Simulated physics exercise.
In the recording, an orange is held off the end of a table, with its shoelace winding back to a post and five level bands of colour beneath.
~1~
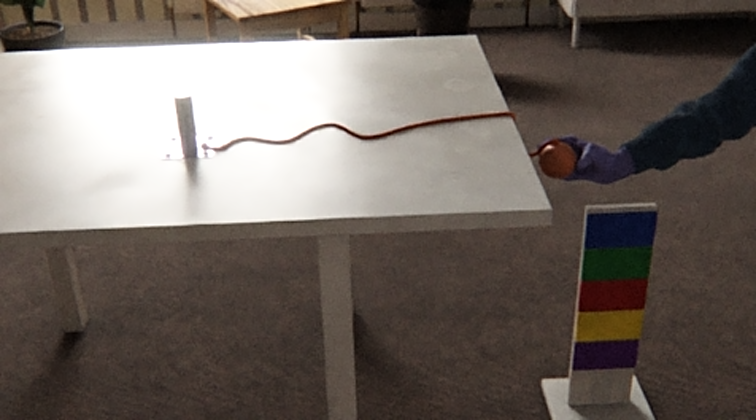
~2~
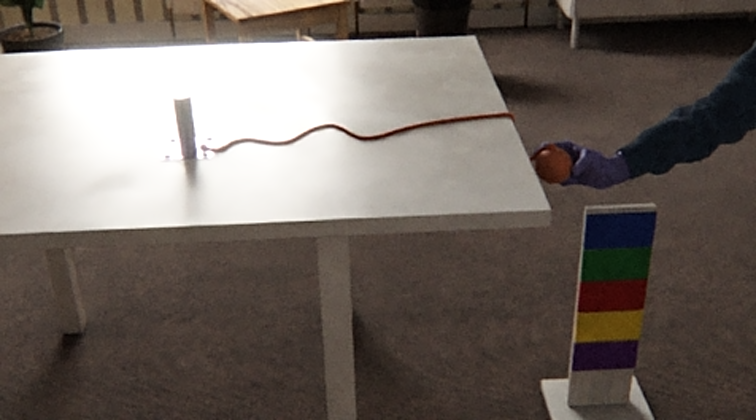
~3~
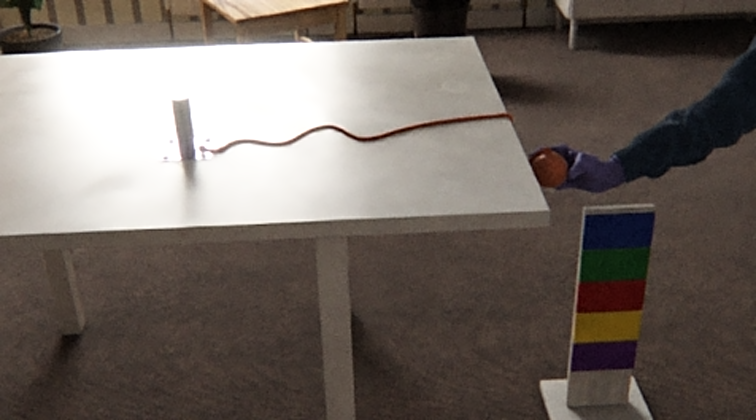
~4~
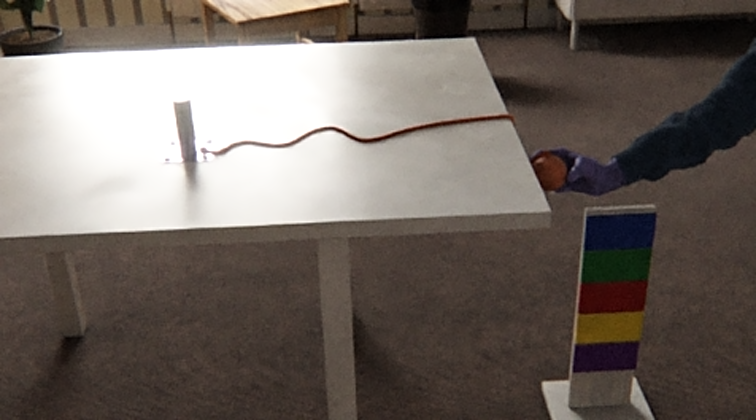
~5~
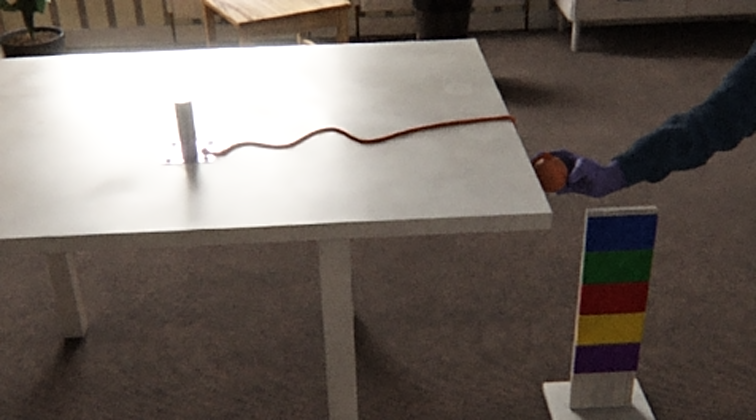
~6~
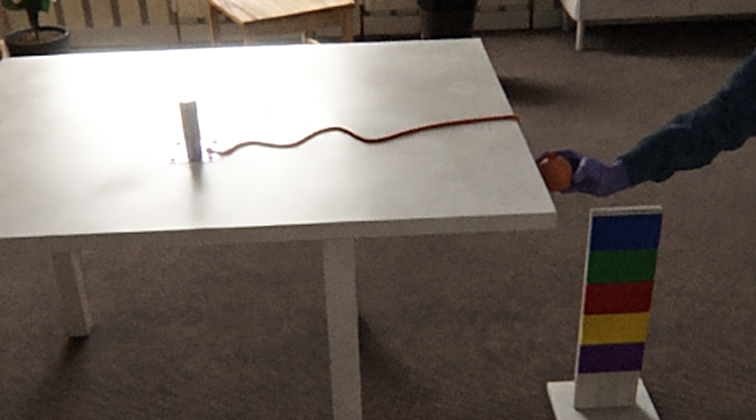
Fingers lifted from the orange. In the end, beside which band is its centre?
Beside green.
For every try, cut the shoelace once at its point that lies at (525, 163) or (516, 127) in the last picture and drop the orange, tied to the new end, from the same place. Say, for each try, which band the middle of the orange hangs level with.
Blue; higher than all five.
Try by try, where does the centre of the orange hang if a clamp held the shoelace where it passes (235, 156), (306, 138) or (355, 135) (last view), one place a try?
Near (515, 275), (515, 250) and (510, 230).
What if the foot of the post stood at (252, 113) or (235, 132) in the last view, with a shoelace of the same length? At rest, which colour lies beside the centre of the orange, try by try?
Going case by case, it's red and then red.
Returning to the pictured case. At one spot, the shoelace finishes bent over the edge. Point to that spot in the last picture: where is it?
Position: Approx. (457, 122).
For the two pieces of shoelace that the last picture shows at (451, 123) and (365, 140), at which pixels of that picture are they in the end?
The first finishes about (515, 125) and the second about (422, 131).
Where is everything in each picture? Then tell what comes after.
In the first picture, orange (558, 160); blue (621, 232); green (617, 265); red (614, 296); yellow (610, 327); purple (606, 356).
In the second picture, orange (554, 166); shoelace through (226, 147) (297, 138) (359, 138) (433, 123) (509, 118).
In the third picture, orange (549, 170).
In the fourth picture, orange (549, 173); shoelace through (225, 150) (297, 140) (359, 140) (433, 125) (509, 120).
In the fifth picture, orange (549, 174).
In the sixth picture, orange (554, 174); shoelace through (231, 150) (302, 140) (365, 140) (438, 125) (515, 121).
Early on, orange near (494, 273); level with green.
Midway, orange near (523, 271); level with green.
Finally, orange near (514, 274); level with green. At green.
